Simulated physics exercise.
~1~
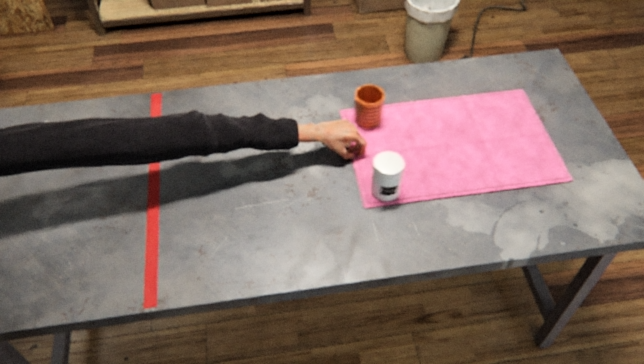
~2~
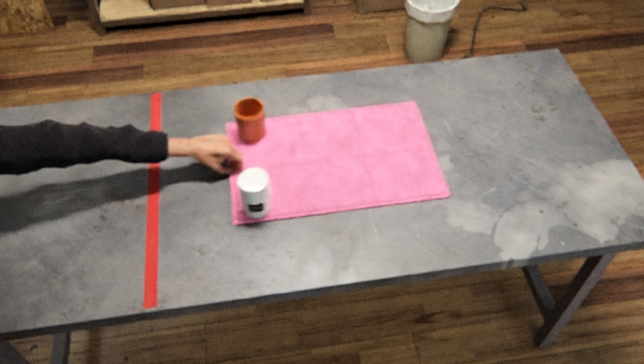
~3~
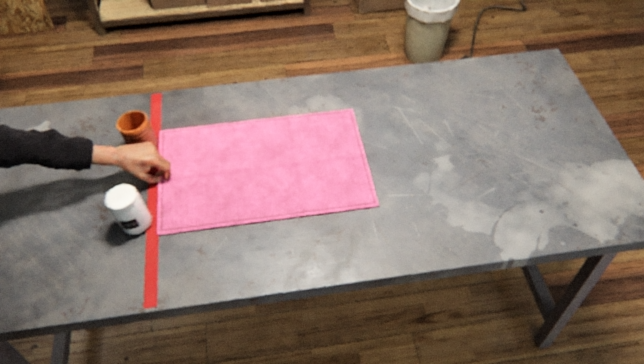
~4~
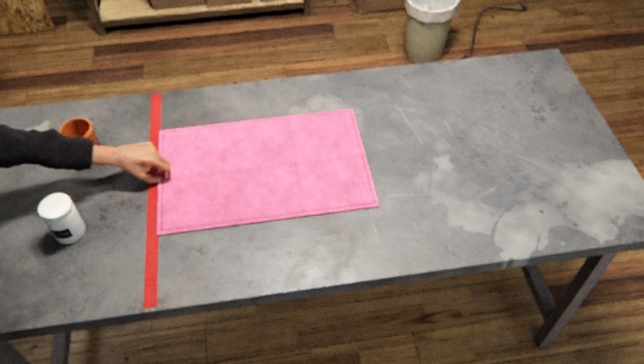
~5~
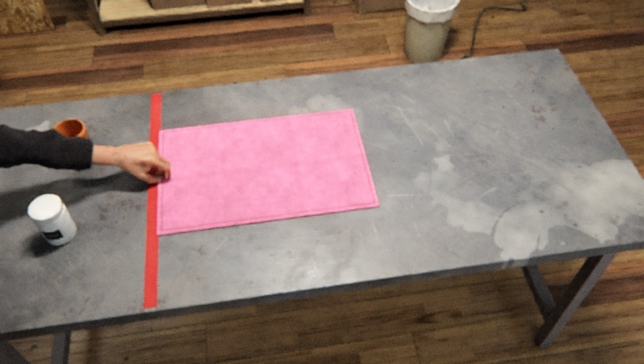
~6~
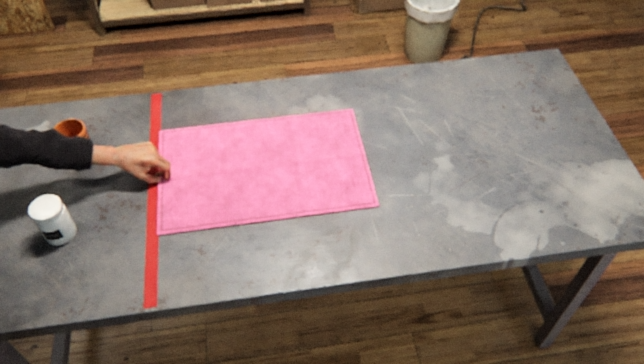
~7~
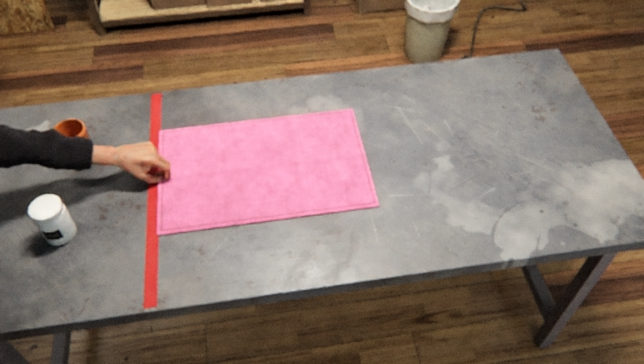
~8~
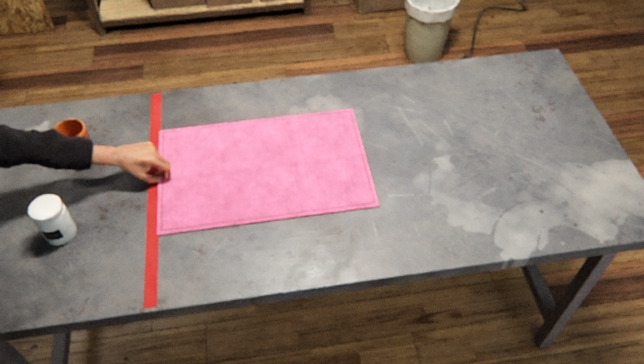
The video shows a hand pulling a pink cloth left across a gray workbench with a white jar and an orange mug on it. The cloth stops at a red tape line, and both objects slide off its front edge, ending upright on the bare surface to the left.
